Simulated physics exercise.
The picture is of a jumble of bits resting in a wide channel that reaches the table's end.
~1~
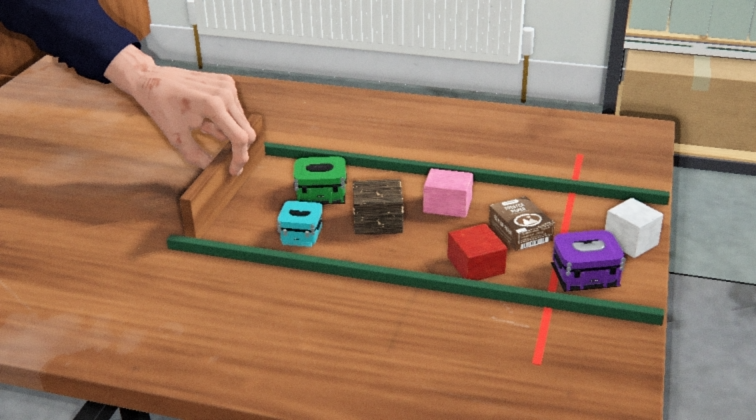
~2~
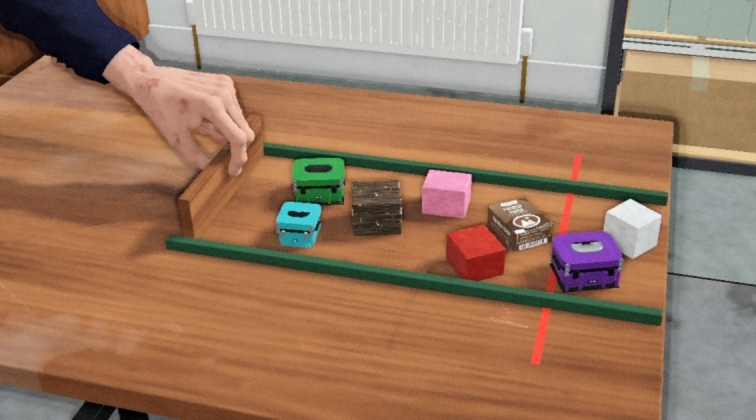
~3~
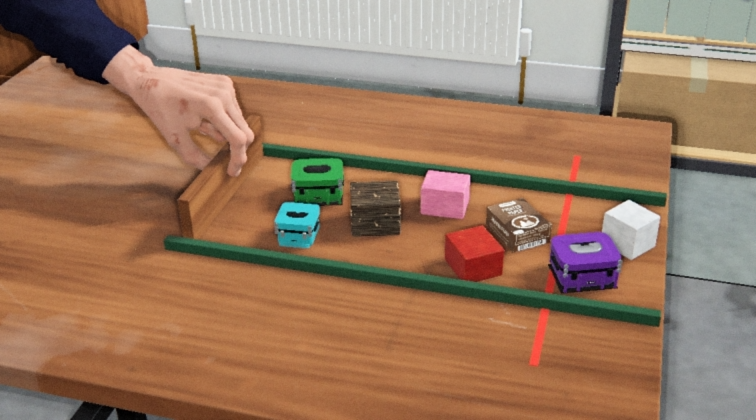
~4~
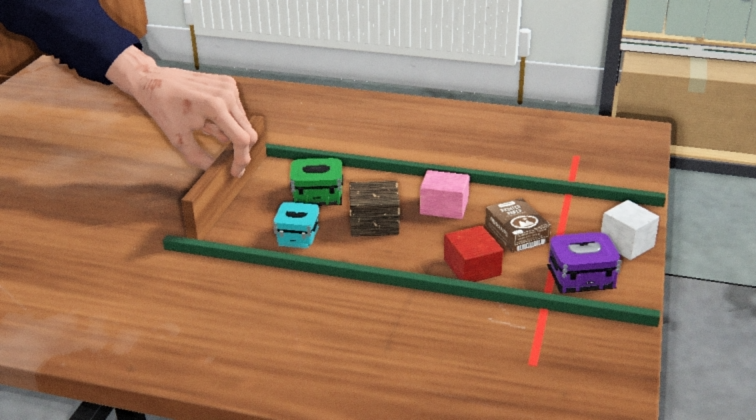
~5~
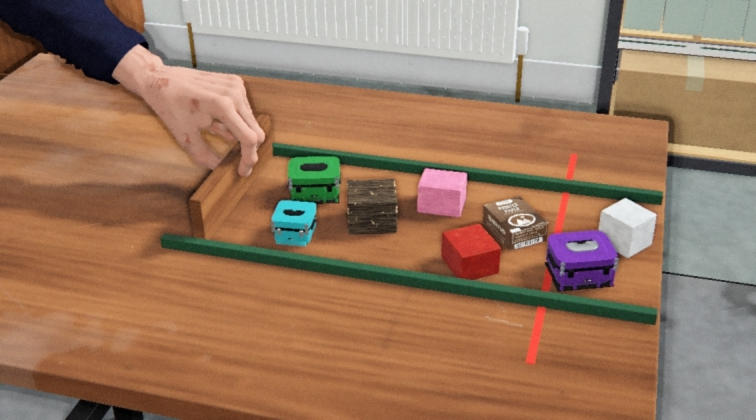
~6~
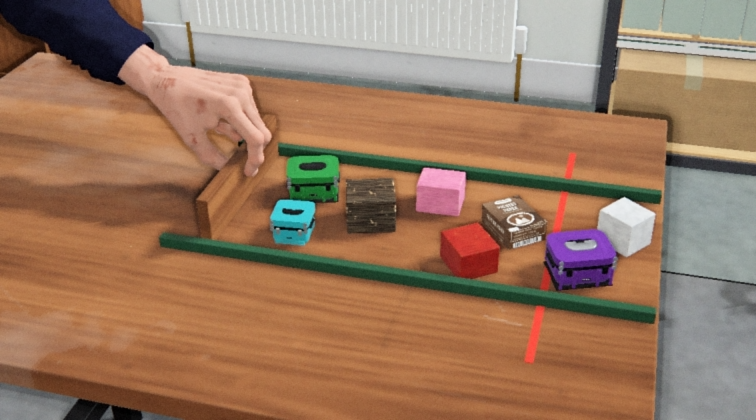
A hand slides a wooden board slightly right toward small boxes and blocks between green rails.
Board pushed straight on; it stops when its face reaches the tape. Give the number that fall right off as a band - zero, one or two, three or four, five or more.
The count that falls off is a single one or a pair.
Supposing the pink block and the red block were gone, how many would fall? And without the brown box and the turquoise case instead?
The number fallen is 1, and in the other try 1.
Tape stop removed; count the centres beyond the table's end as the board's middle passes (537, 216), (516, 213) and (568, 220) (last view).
1, 0, 3.
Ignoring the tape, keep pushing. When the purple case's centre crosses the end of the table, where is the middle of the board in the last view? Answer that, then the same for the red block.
The middle is at (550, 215) when it's the purple case, and at (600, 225) when it's the red block.
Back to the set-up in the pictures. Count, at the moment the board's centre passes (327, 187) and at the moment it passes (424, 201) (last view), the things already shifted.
At that stage 3; at the next, 6.
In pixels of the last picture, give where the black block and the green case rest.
The one named first is at (608, 243), the next at (587, 214).
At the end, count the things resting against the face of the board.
Tally at the end: 2.
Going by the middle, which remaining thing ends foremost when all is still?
It would be the brown box, I'd say.
A little later, none off yet; white block at rest near (625, 227); purple case at rest near (579, 259); brown box at rest near (514, 221).
Next, none off yet; white block at rest near (625, 227); purple case at rest near (579, 259); brown box shifted a little near (535, 231).
Later still, none off yet; white block shifted about its own width near (651, 228); purple case shifted about its own width near (614, 270); brown box shifted well along near (607, 240).
When it is over, the number that fall off is one or two; down, purple case and white block.
